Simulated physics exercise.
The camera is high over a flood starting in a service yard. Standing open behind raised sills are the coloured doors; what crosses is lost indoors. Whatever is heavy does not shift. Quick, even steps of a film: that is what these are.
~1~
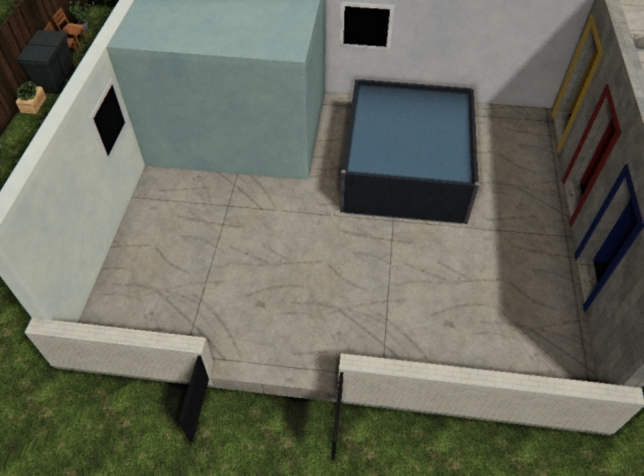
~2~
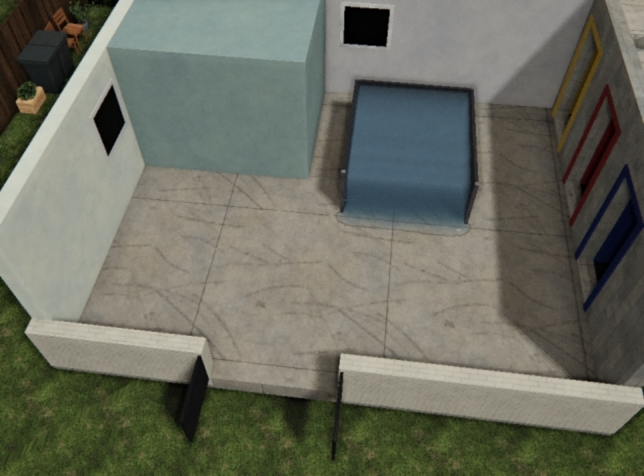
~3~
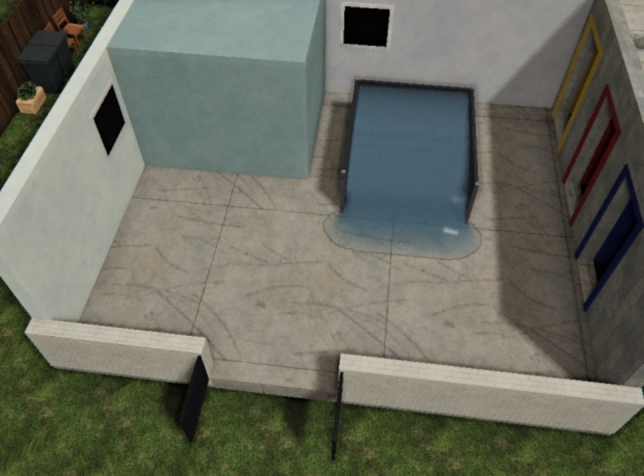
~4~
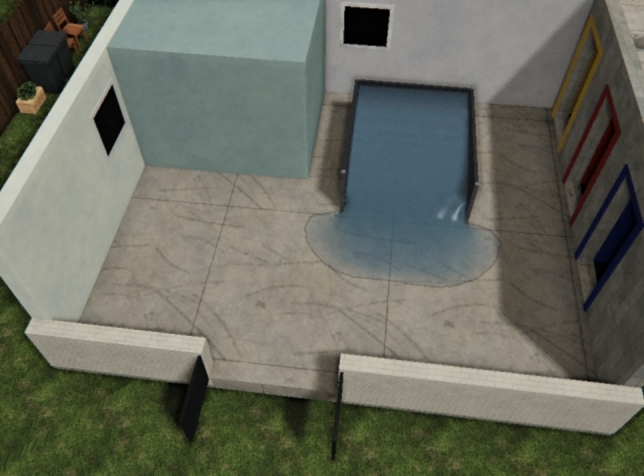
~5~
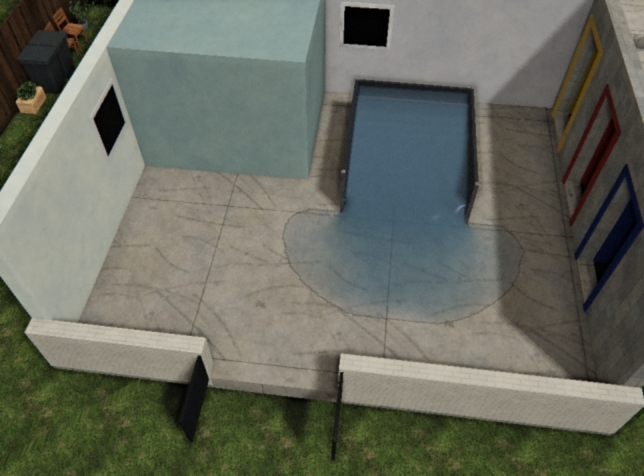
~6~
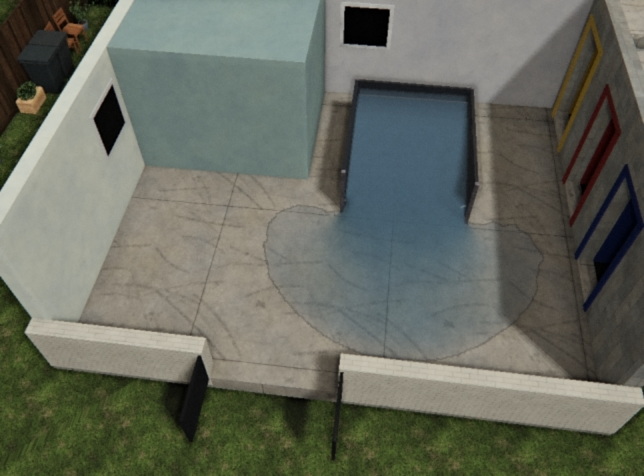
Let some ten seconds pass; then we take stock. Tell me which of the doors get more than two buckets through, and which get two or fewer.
Outcome: The red door never exceeds two buckets. The yellow door never exceeds two buckets. The blue door exceeds two buckets.
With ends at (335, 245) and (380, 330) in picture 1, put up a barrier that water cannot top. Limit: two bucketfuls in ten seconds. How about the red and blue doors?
The red door falls short, and the blue door exceeds the limit.
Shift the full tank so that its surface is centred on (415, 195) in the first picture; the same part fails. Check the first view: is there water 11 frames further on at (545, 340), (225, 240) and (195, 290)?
In order, the three spots end up waterlogged, untouched and untouched.
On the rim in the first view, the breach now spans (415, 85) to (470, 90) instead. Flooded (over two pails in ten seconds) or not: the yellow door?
Yellow door: Exceeds the limit.
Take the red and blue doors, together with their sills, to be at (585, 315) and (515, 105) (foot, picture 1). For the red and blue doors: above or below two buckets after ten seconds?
Note: Red door breaks the limit; blue door breaks the limit.
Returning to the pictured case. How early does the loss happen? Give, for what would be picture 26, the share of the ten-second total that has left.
Near 60 in a hundred.
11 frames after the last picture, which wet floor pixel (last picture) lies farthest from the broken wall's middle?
My pick would be pixel (91, 349).
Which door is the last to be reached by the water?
Answer: The yellow door.
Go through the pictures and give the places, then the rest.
In the first picture, still water in the water tank at (412, 131).
In the second picture, water pours out at (405, 204) and has run to (339, 214).
In the third picture, the front is at (330, 231), out from the gap at (405, 205).
In the fourth picture, water pours out at (405, 207) and has run to (314, 243).
In the fifth picture, the front is at (338, 303), out from the gap at (405, 207).
In the sixth picture, the front is at (372, 351), out from the gap at (405, 207).
A moment on, water covers 45 % of the floor; the red door not reached, the yellow door not reached, the blue door wet at the sill, nothing in.
Next, water covers 50 % of the floor; the red door not reached, the yellow door not reached, the blue door wet at the sill, nothing in.
Then, water covers 55 % of the floor; the red door wet at the sill, nothing in, the yellow door not reached, the blue door under two buckets in.
Later, water covers 90 % of the floor; the red door wet at the sill, nothing in, the yellow door wet at the sill, nothing in, the blue door over two buckets in.
In the end, water covers 100 % of the floor; the red door wet at the sill, nothing in, the yellow door wet at the sill, nothing in, the blue door over two buckets in.
